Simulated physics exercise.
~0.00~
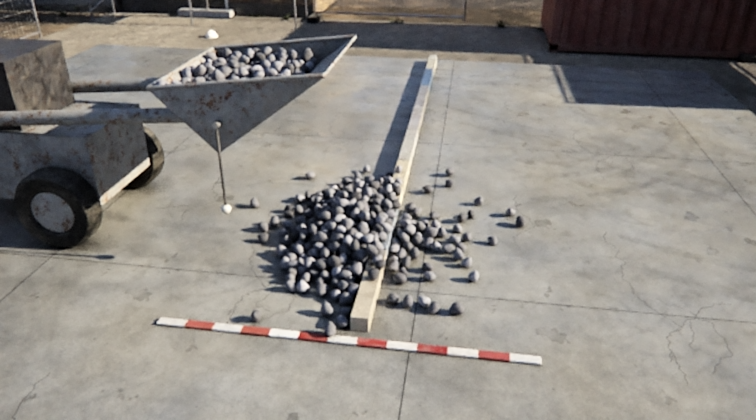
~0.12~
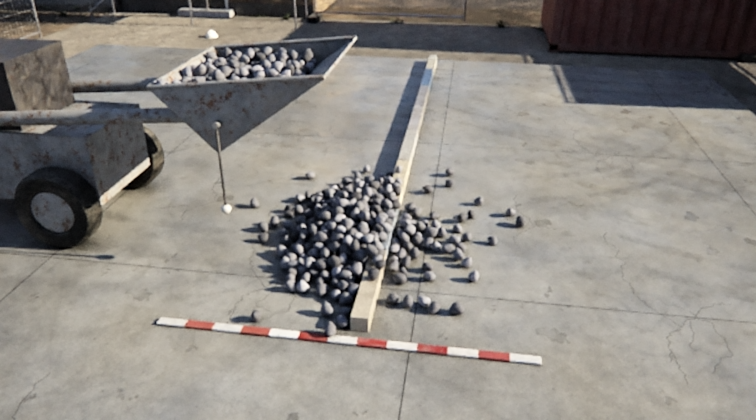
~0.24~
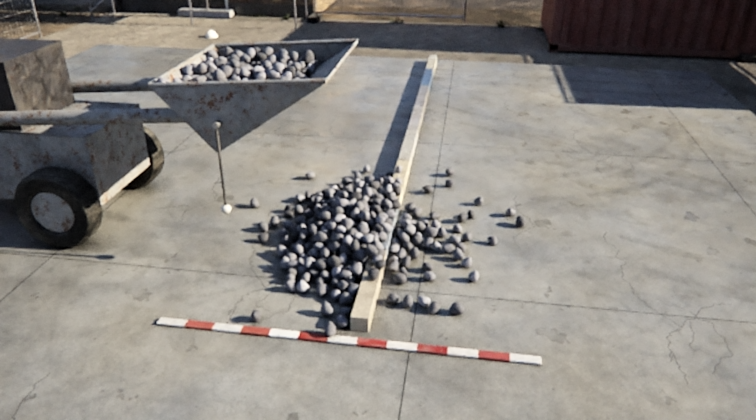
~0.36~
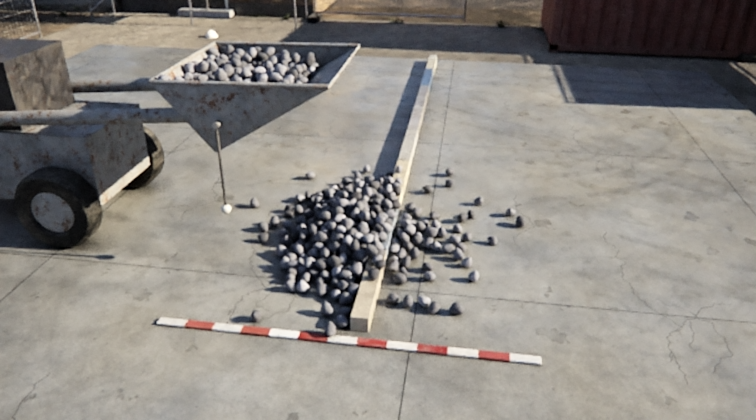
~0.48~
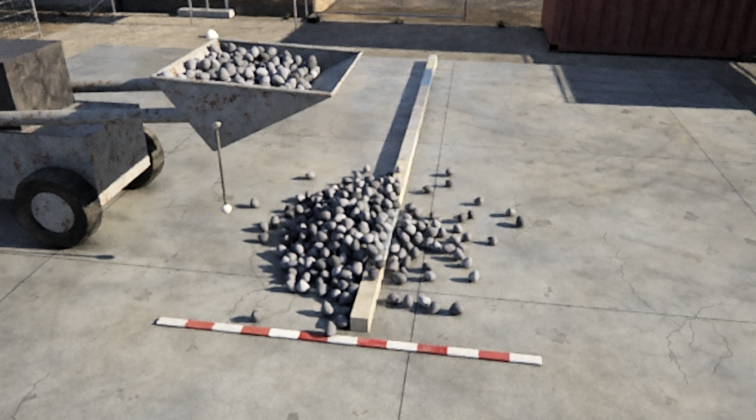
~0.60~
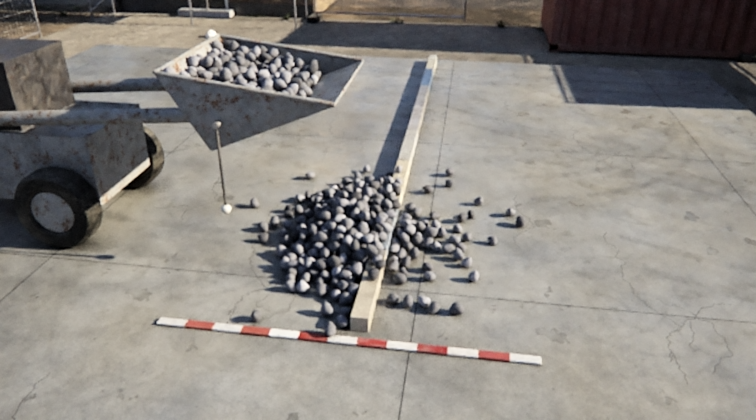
A grey metal bucket on a compact loader, filled with rounded grey stones, stands at the left of a sunlit concrete yard, seen from above with a fixed view. A heap of similar stones lies against a pale kerb, some scattered beyond it, behind a red-and-white striped staff. The bucket slowly tilts, its right-hand lip lowering while the stones inside shift slightly, and the heap stays still.
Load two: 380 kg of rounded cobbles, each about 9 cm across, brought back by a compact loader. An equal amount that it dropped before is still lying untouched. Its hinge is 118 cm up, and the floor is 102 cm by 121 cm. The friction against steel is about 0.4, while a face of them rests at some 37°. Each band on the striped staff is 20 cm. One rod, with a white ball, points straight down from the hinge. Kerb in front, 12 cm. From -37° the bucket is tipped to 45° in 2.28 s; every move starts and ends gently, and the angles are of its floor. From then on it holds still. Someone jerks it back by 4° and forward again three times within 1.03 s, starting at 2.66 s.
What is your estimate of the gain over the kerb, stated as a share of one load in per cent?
My estimate is 15 per cent of one load.
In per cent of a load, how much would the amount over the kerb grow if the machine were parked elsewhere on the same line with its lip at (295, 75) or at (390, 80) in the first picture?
The first would add around 0 per cent, the second around 90 per cent.
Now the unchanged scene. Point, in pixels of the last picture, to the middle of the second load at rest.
Middle: Approx. (343, 215) px.
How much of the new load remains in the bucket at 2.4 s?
It keeps some 10 percent of its load.
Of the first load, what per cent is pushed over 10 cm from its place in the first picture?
I'd put it at about 10 per cent.
After 1.7 s the floor is at 32°; in per cent of one load, 97 in the bucket, 90 on this side of the kerb, 14 over the kerb; the foremost stones are at (486, 231).
After 2.4 s the floor is at 45°; in per cent of one load, 8 in the bucket, 171 on this side of the kerb, 21 over the kerb; the foremost stones are at (486, 231).
After 4.1 s the floor is at 45°; in per cent of one load, 0 in the bucket, 171 on this side of the kerb, 29 over the kerb; the foremost stones are at (498, 222).
After 6.8 s the floor is at 45°; in per cent of one load, 0 in the bucket, 171 on this side of the kerb, 29 over the kerb; the foremost stones are at (498, 222). Net gain over the kerb, 15.
